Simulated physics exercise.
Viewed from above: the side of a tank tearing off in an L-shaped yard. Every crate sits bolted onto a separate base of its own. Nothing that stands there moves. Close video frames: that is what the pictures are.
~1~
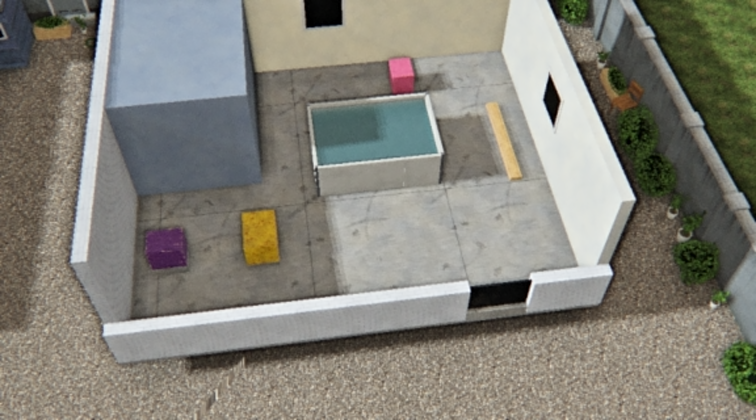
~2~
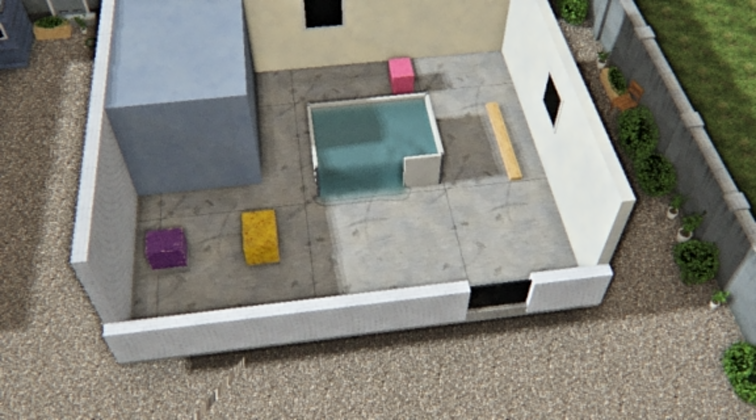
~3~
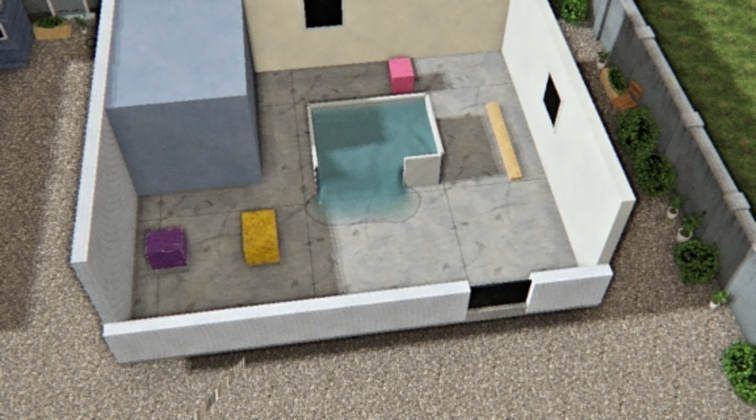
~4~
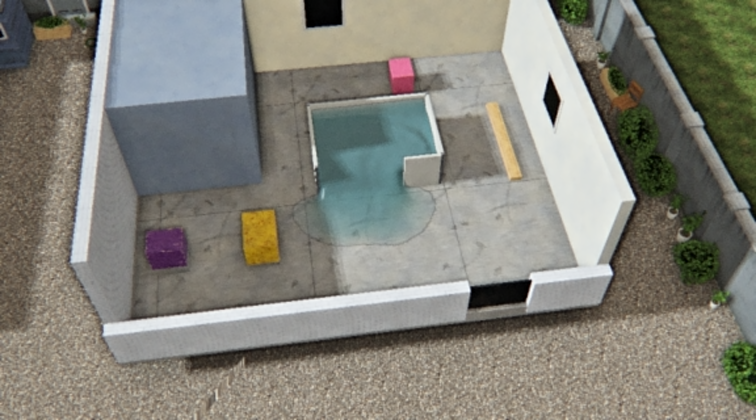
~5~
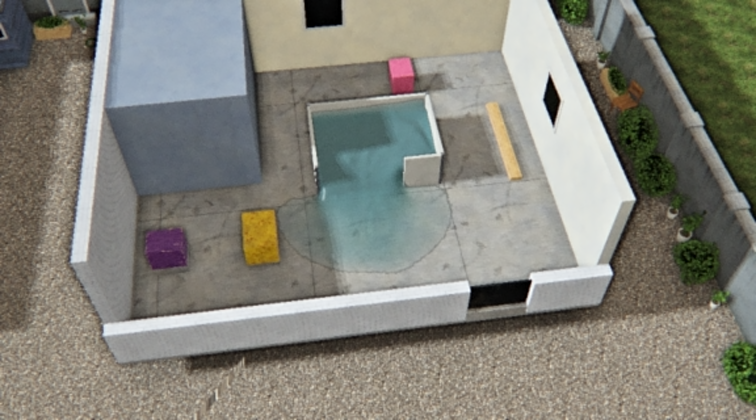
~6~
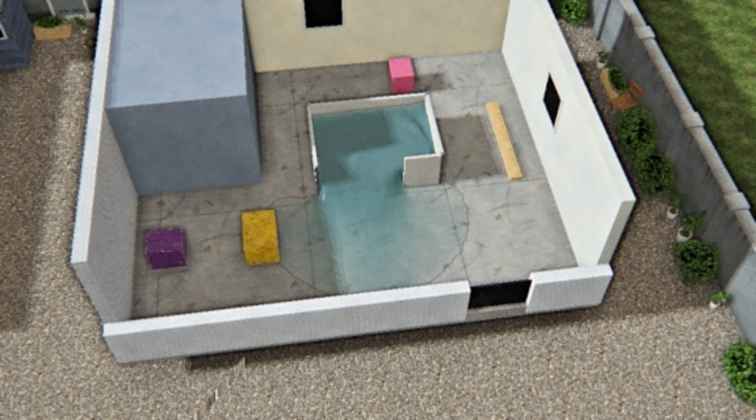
Water sits still in an open white tank in a walled yard with purple, yellow and pink blocks, until part of the tank's front side opens. It pours out through the gap onto the grey floor, then spreads forward and sideways in a widening, thinning rounded sheet toward the low front wall.
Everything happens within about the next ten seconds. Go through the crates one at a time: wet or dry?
Crate by crate: Purple crate wet, yellow crate wet, pink crate wet.
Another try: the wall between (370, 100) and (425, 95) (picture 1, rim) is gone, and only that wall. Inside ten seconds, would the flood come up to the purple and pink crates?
The purple crate is untouched and the pink crate is flooded.
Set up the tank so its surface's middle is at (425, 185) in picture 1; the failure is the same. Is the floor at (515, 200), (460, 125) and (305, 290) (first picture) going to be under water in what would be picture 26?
As listed: Flooded, no water, under water.
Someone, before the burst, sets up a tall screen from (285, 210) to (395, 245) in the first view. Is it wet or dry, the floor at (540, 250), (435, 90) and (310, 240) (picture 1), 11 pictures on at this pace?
In that order: Wet, dry, free of water.
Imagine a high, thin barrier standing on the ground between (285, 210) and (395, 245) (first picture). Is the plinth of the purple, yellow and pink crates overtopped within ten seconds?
Purple escapes it; yellow is spared; pink takes water.
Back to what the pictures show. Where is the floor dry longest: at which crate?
Crate: The pink one.
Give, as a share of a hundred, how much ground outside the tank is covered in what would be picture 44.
Estimated share: Around 75 %.
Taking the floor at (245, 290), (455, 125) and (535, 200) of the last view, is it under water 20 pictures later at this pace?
Status by point, in sequence: Waterlogged; unwetted; waterlogged.
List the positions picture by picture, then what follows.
The first picture shows the open tank at (374, 132) is whole and still.
In the second picture, water pours out at (362, 182) and has run to (407, 192).
In the third picture, water pours out at (362, 183) and has run to (413, 210).
In the fourth picture, the front is at (418, 231), out from the gap at (362, 183).
In the fifth picture, the front is at (401, 267), out from the gap at (362, 184).
In the sixth picture, water pours out at (362, 184) and has run to a hidden place.
A moment on, water covers 30 % of the floor; the purple crate not reached, the yellow crate water round its plinth, the pink crate not reached.
Next, water covers 35 % of the floor; the purple crate water round its plinth, the yellow crate water round its plinth, the pink crate not reached.
Then, water covers 55 % of the floor; the purple crate water round its plinth, the yellow crate water round its plinth, the pink crate not reached.
Later, water covers 75 % of the floor; the purple crate water round its plinth, the yellow crate water round its plinth, the pink crate not reached.
In the end, water covers 95 % of the floor; the purple crate was topped, the yellow crate was topped, the pink crate was topped.
